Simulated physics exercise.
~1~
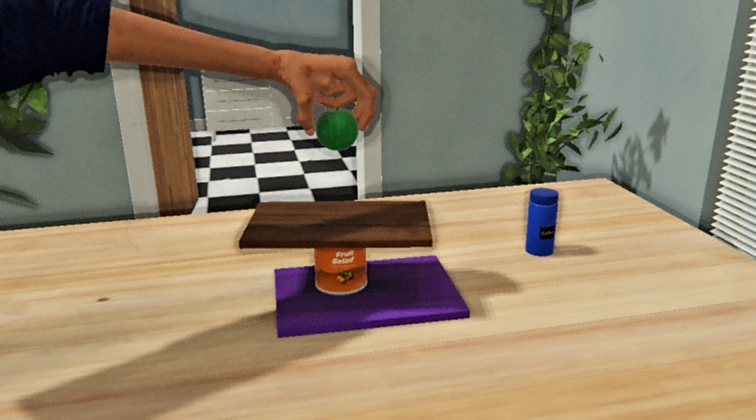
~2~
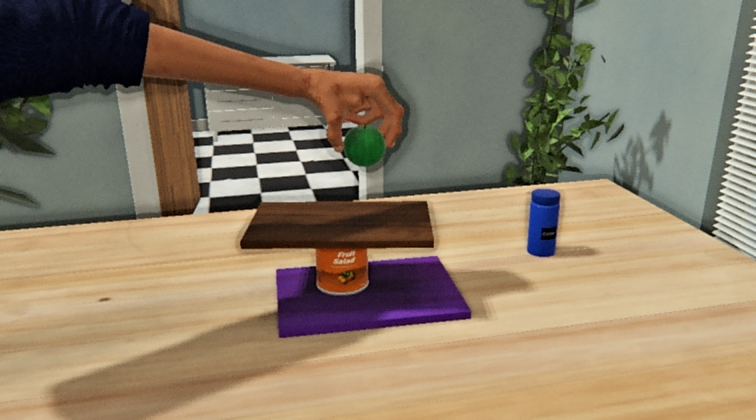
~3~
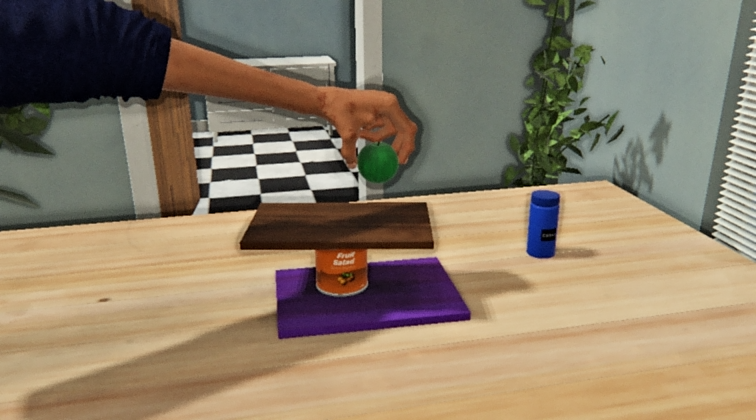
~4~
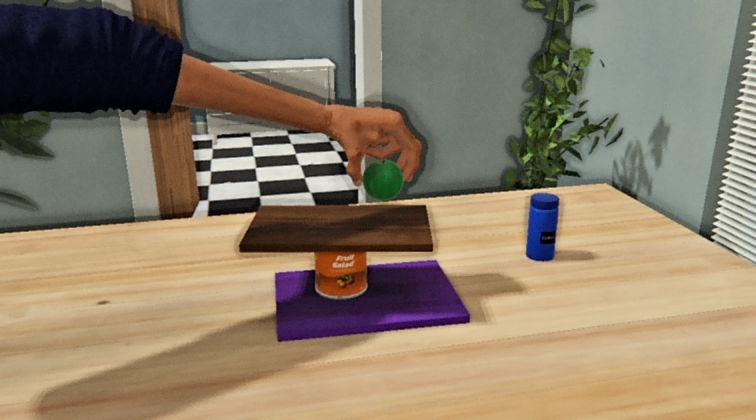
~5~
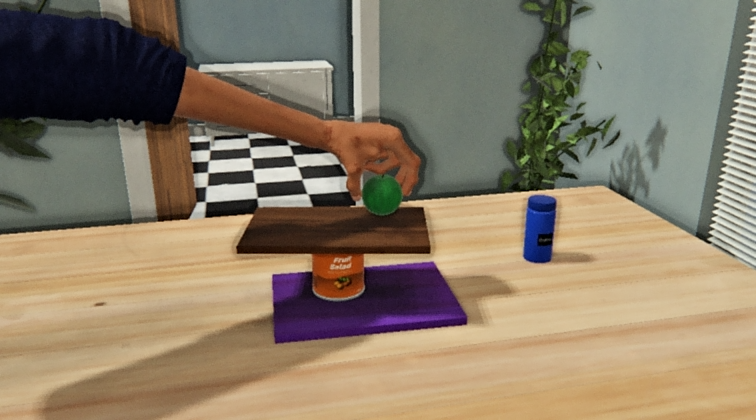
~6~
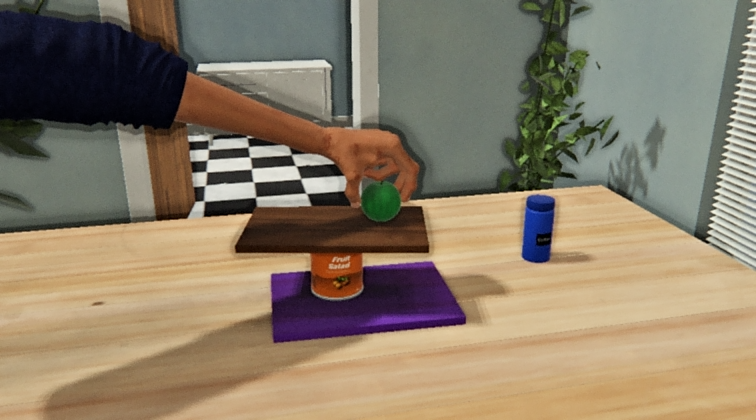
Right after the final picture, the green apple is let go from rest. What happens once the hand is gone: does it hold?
Most likely the pile will bear the load.
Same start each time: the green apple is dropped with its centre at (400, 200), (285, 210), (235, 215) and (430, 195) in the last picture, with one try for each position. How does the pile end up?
First, it stays up; second, it keeps its balance; third, it loses its balance; fourth, it comes apart.
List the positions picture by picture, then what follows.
On its way; green apple (337, 129); purple board (366, 292), in the first picture.
On its way; green apple (364, 146); orange tin (342, 255), in the second picture.
On its way; green apple (378, 162); purple board (367, 294), in the third picture.
On its way; green apple (383, 180); orange tin (341, 258), in the fourth picture.
On its way; green apple (382, 194); purple board (363, 298), in the fifth picture.
In place under the hand; green apple (381, 201); orange tin (337, 260), in the sixth picture.
Then, 0.20 s after the last picture, nothing has stirred.
Then, 0.40 s after the last picture, green apple resting near (381, 202).
At rest, all 5 in place. Seen from the same camera at the end, green apple near (381, 202). The pile stays up.
